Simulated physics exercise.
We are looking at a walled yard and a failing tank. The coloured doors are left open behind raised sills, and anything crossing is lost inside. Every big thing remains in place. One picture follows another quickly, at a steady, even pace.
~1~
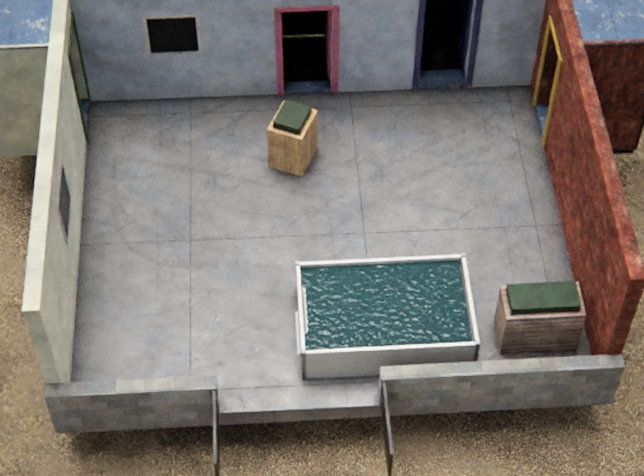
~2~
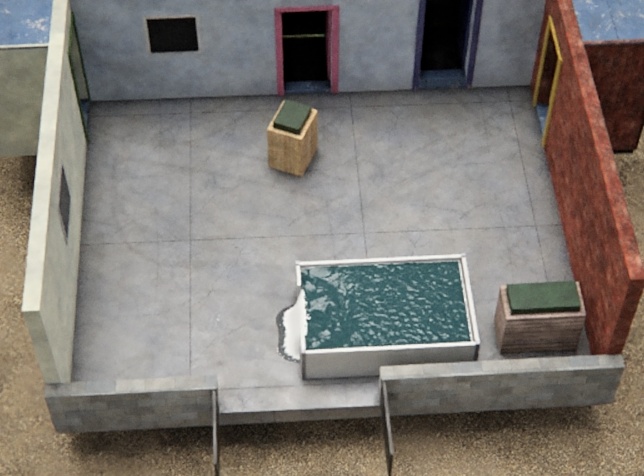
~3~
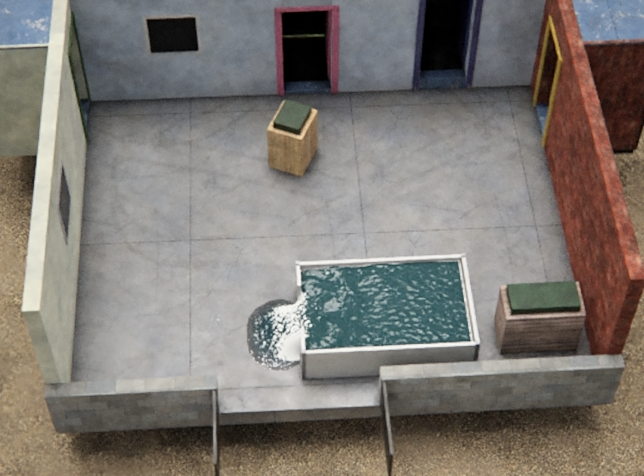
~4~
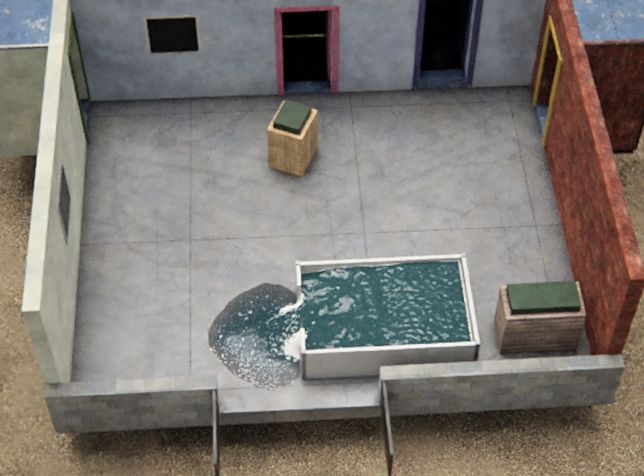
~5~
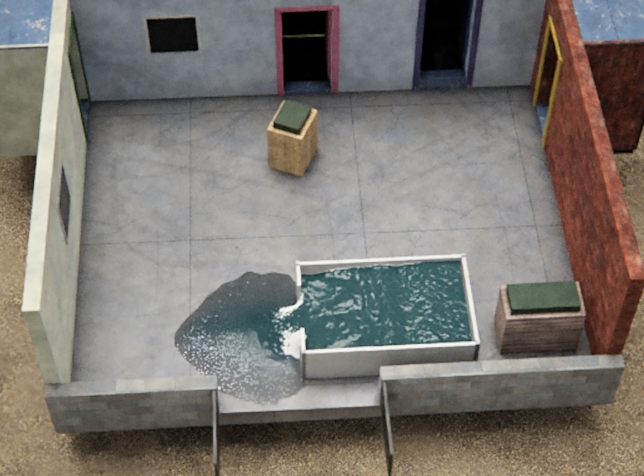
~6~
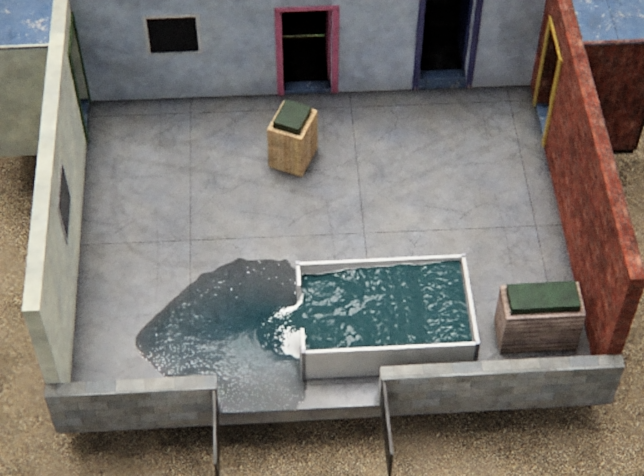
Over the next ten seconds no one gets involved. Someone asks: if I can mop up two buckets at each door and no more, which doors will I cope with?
The pink door: You will cope; the yellow door: You will cope; the blue door: You will cope; the green door: You will cope.
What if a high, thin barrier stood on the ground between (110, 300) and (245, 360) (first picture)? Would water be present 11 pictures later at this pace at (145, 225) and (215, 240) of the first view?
Result, in order: Swamped / swamped.
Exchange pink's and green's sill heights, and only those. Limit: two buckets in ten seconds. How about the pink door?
Well, as I see it, the pink door remains within bounds.
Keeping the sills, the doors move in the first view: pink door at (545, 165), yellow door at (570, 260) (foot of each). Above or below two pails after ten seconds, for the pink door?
Well, the pink door doesn't reach it.
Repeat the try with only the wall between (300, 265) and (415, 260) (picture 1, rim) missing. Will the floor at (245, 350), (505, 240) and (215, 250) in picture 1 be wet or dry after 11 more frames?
The first spot is spared, the second spared and the third soaked.
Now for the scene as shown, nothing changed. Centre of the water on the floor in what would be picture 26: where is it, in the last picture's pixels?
The spot I would choose is (274, 316).
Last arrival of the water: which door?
That would be the yellow door.
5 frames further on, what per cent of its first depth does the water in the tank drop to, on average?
Near 76 in a hundred.
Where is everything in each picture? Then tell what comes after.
The first picture shows still water in the tank at (386, 305).
In the second picture, water pours out at (303, 324) and has run to (290, 357).
In the third picture, the front is at (253, 343), out from the gap at (303, 325).
In the fourth picture, water pours out at (303, 325) and has run to (215, 345).
In the fifth picture, the front is at (182, 346), out from the gap at (303, 325).
In the sixth picture, the front is at (141, 342), out from the gap at (303, 325).
A moment on, water covers 20 % of the floor; the pink door not reached, the yellow door not reached, the blue door not reached, the green door not reached.
Next, water covers 25 % of the floor; the pink door not reached, the yellow door not reached, the blue door not reached, the green door not reached.
Then, water covers 30 % of the floor; the pink door not reached, the yellow door not reached, the blue door not reached, the green door wet at the sill, nothing in.
Later, water covers 45 % of the floor; the pink door wet at the sill, nothing in, the yellow door not reached, the blue door not reached, the green door wet at the sill, nothing in.
In the end, water covers 75 % of the floor; the pink door wet at the sill, nothing in, the yellow door wet at the sill, nothing in, the blue door wet at the sill, nothing in, the green door under two buckets in.
